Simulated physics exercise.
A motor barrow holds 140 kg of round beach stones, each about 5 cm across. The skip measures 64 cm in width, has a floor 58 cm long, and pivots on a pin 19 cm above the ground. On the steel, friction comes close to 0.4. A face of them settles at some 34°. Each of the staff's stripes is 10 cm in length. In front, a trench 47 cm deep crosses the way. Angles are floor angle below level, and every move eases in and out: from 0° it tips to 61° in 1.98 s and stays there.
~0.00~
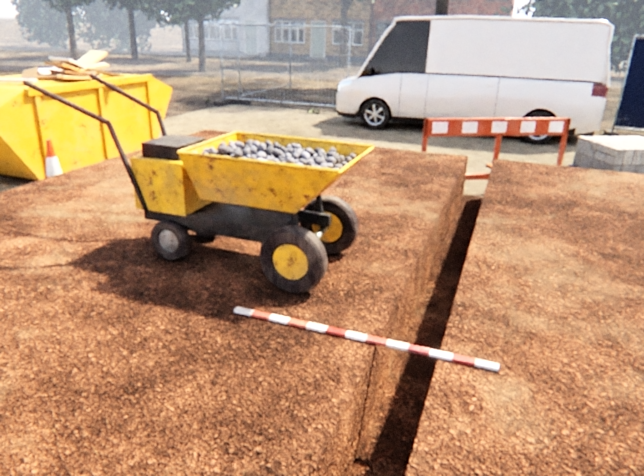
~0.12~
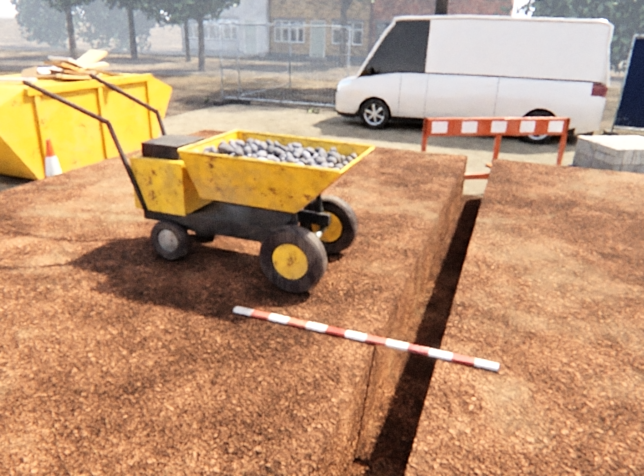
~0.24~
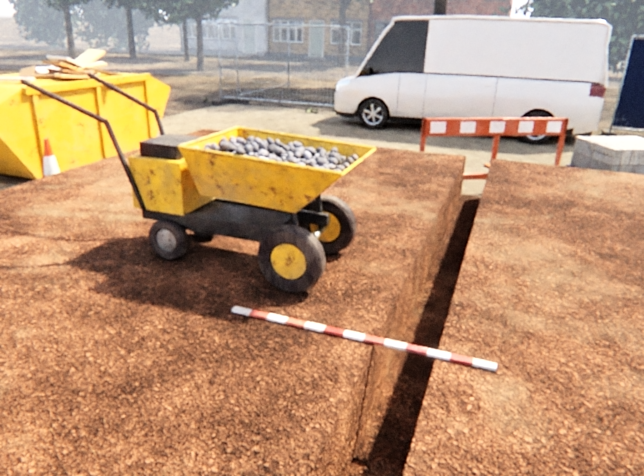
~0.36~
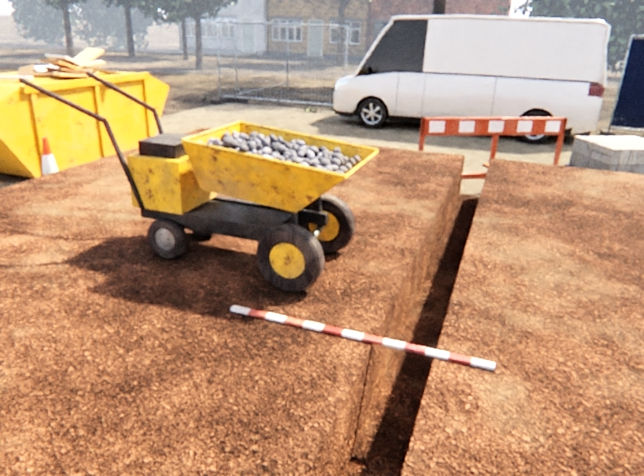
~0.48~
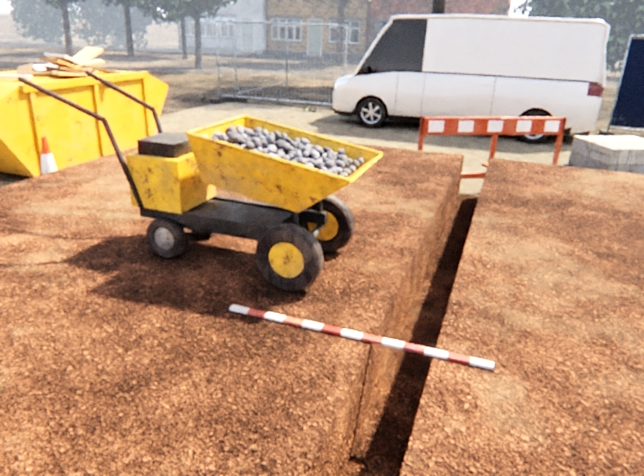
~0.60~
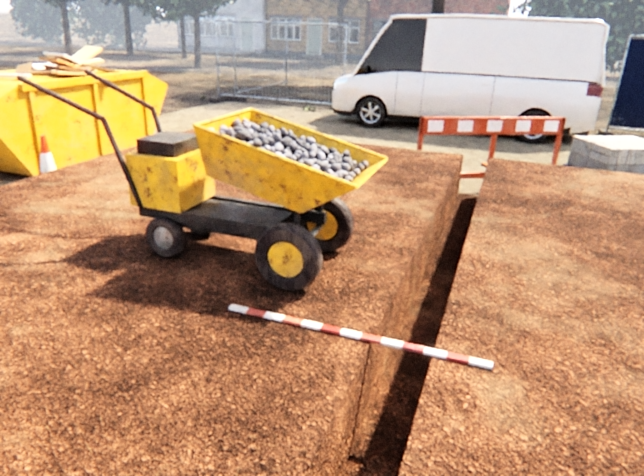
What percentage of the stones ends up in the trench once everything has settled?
About 78 per cent.
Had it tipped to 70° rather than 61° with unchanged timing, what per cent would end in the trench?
Then close to 80 per cent.
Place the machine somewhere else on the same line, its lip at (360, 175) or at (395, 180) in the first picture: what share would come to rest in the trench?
Result: Close to 55 then close to 20 per cent.
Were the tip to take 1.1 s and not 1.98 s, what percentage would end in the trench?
It would be near 70 percent.
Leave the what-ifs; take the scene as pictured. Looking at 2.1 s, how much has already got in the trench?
By then, around 45 percent.
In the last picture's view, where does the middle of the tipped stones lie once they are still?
The resting stones are centred at roughly (425, 343).
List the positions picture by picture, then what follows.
The skip is at 0°, its lip at (339, 172); the top of the load is at (295, 153), in the first frame.
Lip at (340, 172), floor tilted 1°, highest stones at (289, 151); the stones move at 0.1 m/s on average, in the second frame.
Lip at (342, 174), floor tilted 2°, highest stones at (248, 143); the stones move at 0.2 m/s on average, in the third frame.
Lip at (345, 177), floor tilted 5°, highest stones at (247, 139); the stones move at 0.2 m/s on average, in the fourth frame.
Lip at (351, 181), floor tilted 9°, highest stones at (245, 133); the stones move at 0.3 m/s on average, in the fifth frame.
Lip at (357, 187), floor tilted 13°, highest stones at (248, 127); the stones move at 0.3 m/s on average, in the sixth frame.
After 1.5 s the floor is at 51°; 99 % in the skip, 1 % in the trench; the foremost stones are at (414, 236).
After 2.1 s the floor is at 61°; 40 % in the skip, 44 % in the trench, 16 % past the trench; the foremost stones are at (531, 312).
After 2.4 s the floor is at 61°; 16 % in the skip, 62 % in the trench, 22 % past the trench; the foremost stones are at (593, 331).
After 4.4 s the floor is at 61°; 0 % in the skip, 78 % in the trench, 22 % past the trench; the foremost stones are at (621, 337).
